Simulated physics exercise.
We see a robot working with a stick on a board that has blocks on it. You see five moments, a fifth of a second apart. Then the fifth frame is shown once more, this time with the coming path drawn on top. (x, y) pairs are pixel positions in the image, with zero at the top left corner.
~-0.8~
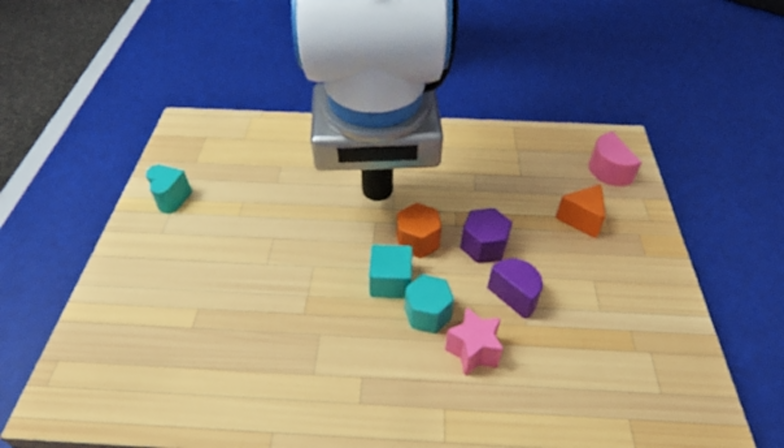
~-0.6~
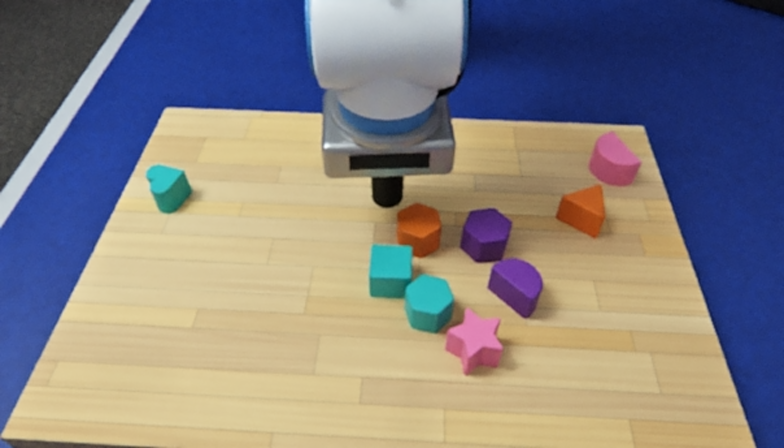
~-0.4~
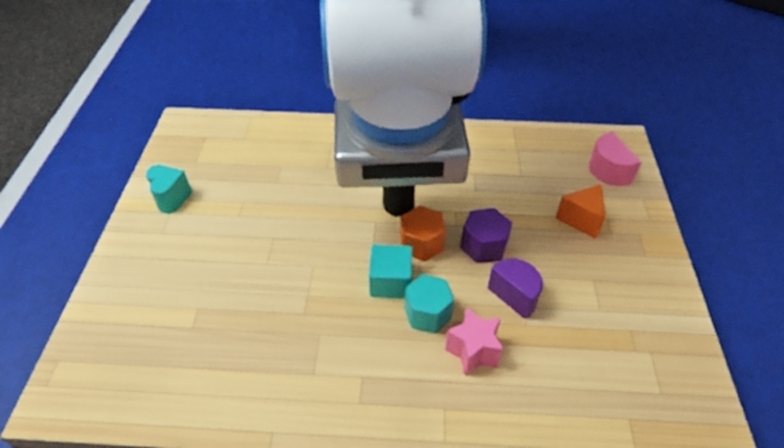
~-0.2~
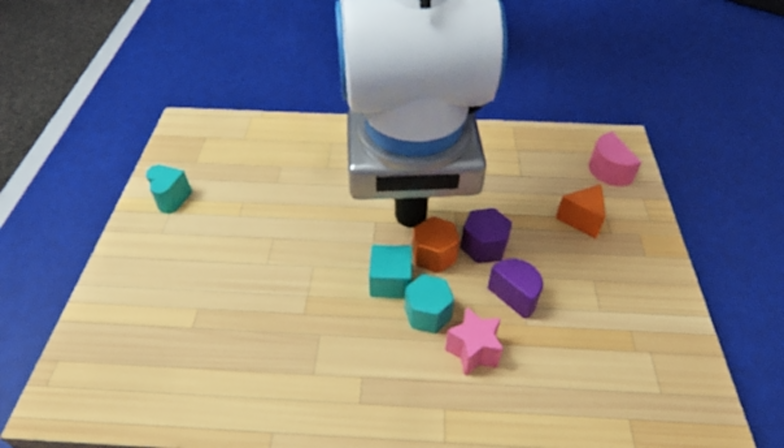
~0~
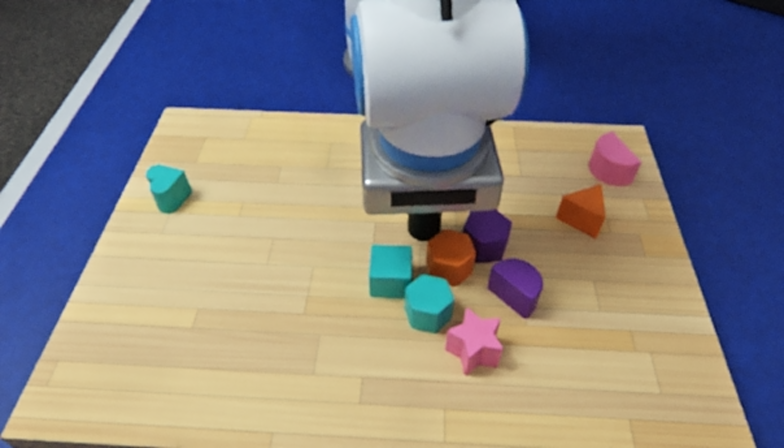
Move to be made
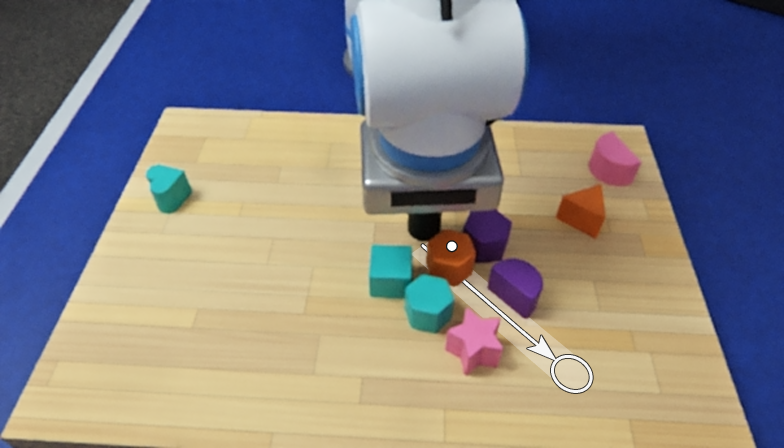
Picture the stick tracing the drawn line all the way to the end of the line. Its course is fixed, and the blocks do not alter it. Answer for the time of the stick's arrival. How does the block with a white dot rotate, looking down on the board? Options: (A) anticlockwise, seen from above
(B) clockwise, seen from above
B - clockwise, seen from above.
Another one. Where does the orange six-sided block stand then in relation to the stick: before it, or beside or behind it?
The orange six-sided block is leading.
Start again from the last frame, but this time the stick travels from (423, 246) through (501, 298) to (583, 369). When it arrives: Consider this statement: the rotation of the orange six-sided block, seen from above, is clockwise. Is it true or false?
Verdict: True.
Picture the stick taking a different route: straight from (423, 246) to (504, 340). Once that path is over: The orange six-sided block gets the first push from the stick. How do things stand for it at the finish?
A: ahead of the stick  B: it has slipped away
Answer: A.
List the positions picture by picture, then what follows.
The first picture shows stick's lower end (378, 192); orange six-sided block (419, 219); pink star (478, 332); purple six-sided block (488, 224); purple D-shaped block (521, 275).
The second picture shows stick (387, 198); blocks still.
The third picture shows stick (399, 206); orange six-sided block (423, 222).
The fourth picture shows stick (411, 217); orange six-sided block (437, 233).
The fifth picture shows stick (424, 230); orange six-sided block (452, 246); pink star (478, 332); purple six-sided block (488, 224); purple D-shaped block (521, 275).
Drawn move, from (423, 246) to (572, 374); the dot is on the orange six-sided block.
What follows on the original path. One third of the way, stick (470, 269); orange six-sided block (496, 292), turned 20° clockwise; purple D-shaped block (545, 291), turned 60° anticlockwise.
Two thirds of the way, stick (521, 312); orange six-sided block (546, 343), turned 35° clockwise; pink star (482, 341), turned 40° clockwise; purple D-shaped block (566, 303).
At the end, stick (579, 360); orange six-sided block (596, 401), turned 60° clockwise; pink star (482, 341), turned 40° clockwise; purple six-sided block still; purple D-shaped block (579, 309), turned 160° anticlockwise.
